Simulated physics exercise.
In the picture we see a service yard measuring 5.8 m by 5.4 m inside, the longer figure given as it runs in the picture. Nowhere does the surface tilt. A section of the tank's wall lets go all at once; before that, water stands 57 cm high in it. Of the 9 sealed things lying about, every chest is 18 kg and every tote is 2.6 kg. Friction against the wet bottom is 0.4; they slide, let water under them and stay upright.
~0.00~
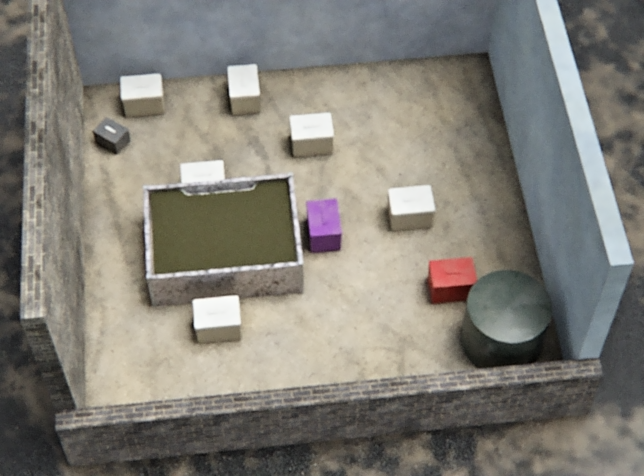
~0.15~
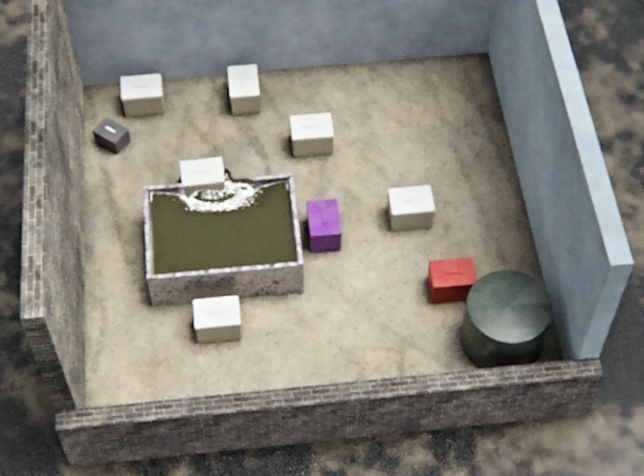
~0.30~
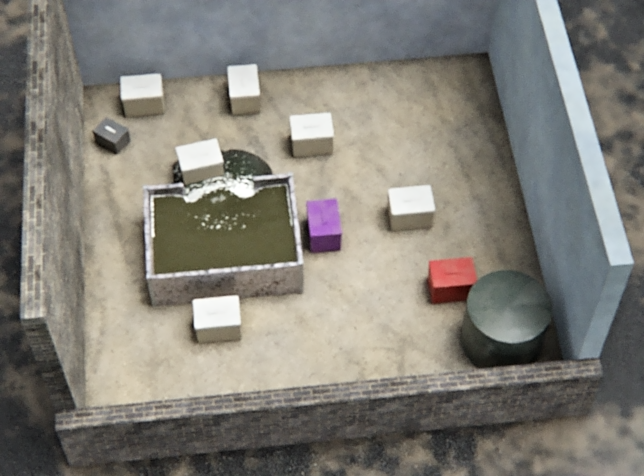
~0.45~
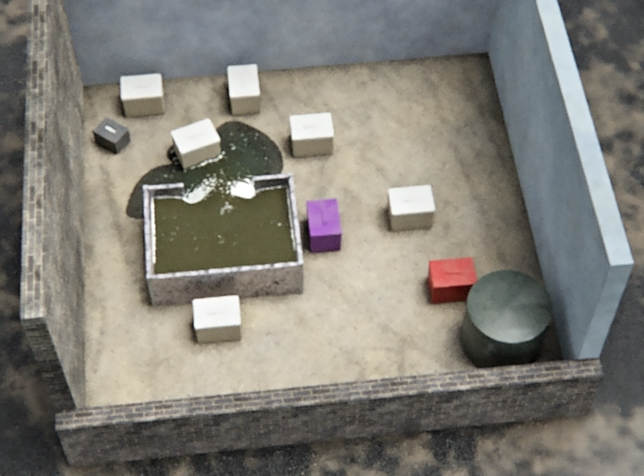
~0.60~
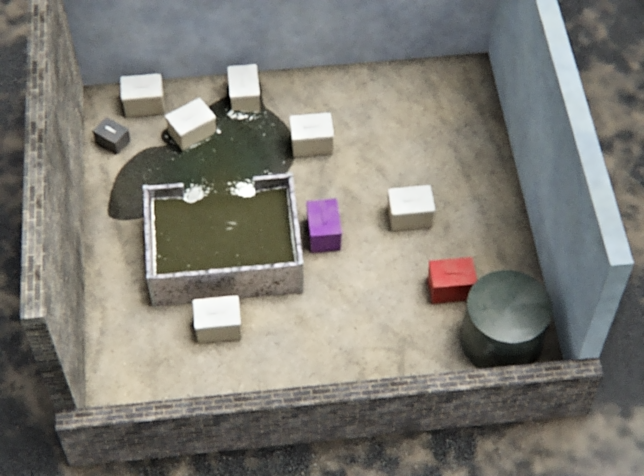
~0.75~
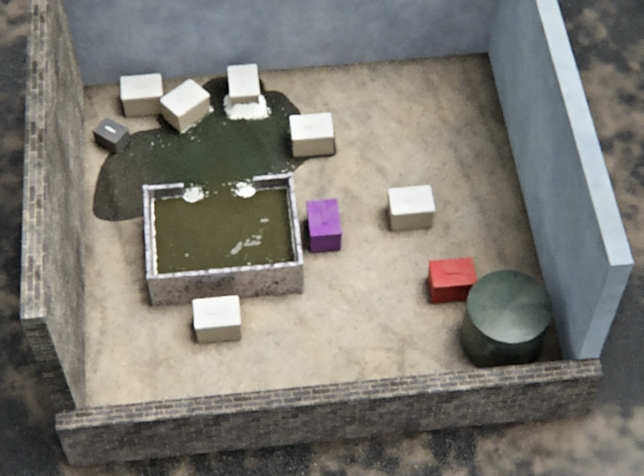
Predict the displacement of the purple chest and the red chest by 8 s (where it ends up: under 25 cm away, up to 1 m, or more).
Once settled, the purple chest sits nearly where it was and the red chest sits nearly where it was.
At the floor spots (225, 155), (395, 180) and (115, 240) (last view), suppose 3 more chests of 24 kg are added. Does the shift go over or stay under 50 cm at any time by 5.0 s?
Spot by spot, in turn: Exceeds it, falls short, exceeds it.
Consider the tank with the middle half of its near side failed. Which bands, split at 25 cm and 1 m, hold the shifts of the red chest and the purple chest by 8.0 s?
Outcome - red chest: Modest displacement, purple chest: No real movement.
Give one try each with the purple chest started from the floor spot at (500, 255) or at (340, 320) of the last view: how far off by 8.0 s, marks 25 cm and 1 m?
Try one, it keeps its spot; try two, it keeps its spot.
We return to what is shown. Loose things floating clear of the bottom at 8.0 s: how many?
Count: 1.
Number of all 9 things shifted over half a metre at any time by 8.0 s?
4.
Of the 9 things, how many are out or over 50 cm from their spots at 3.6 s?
At that time I count 4.
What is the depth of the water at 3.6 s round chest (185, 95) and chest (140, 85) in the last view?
First about 14 cm, second about 8 cm.
After 1.6 s the purple chest is near (324, 217), 0.0 m from its start, aground; the red chest is near (453, 272), 0.0 m from its start, aground; 3 afloat.
After 3.6 s the purple chest is near (324, 217), 0.0 m from its start, aground; the red chest is near (453, 272), 0.0 m from its start, aground; 2 afloat.
After 5.6 s the purple chest is near (324, 217), 0.0 m from its start, aground; the red chest is near (453, 272), 0.0 m from its start, aground; 1 afloat.
After 8.0 s the purple chest is near (324, 217), 0.0 m from its start, aground; the red chest is near (453, 272), 0.0 m from its start, aground; 1 afloat.
